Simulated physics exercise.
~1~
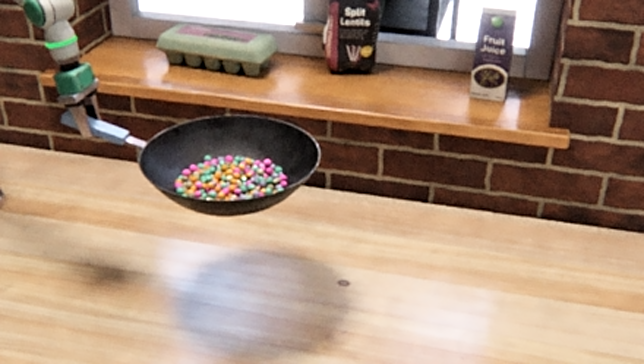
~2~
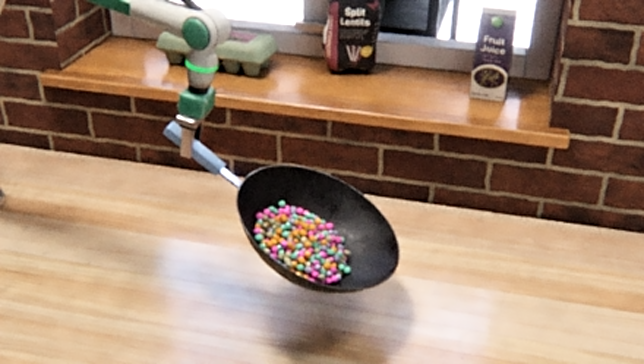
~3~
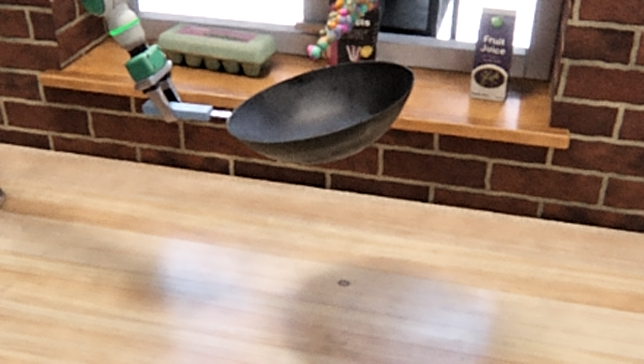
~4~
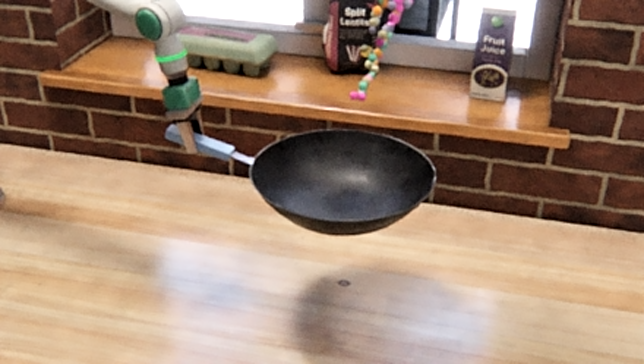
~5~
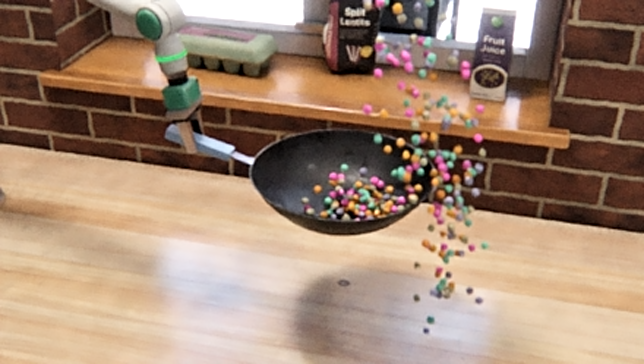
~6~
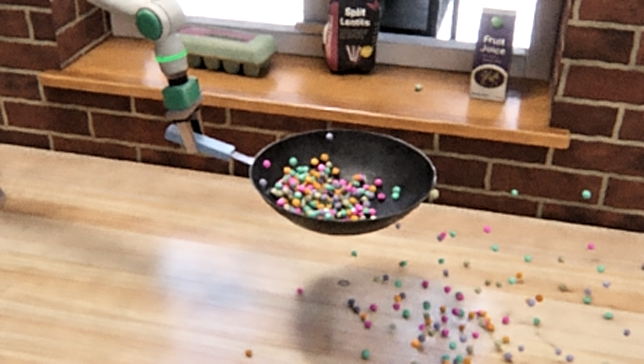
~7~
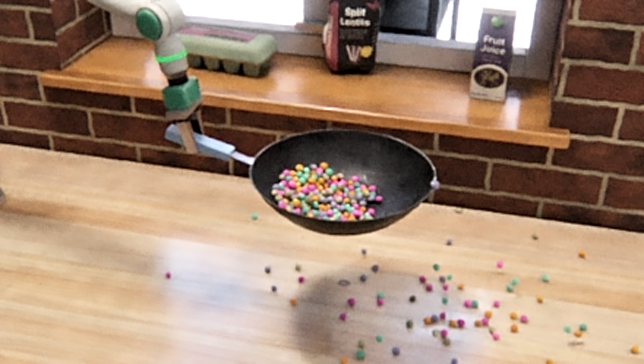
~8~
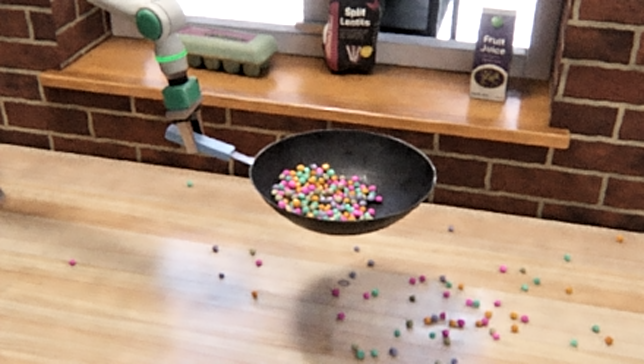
Robot arm tossing colourful round sweets from a black wok, catching many while the rest spill and scatter across the wooden counter.
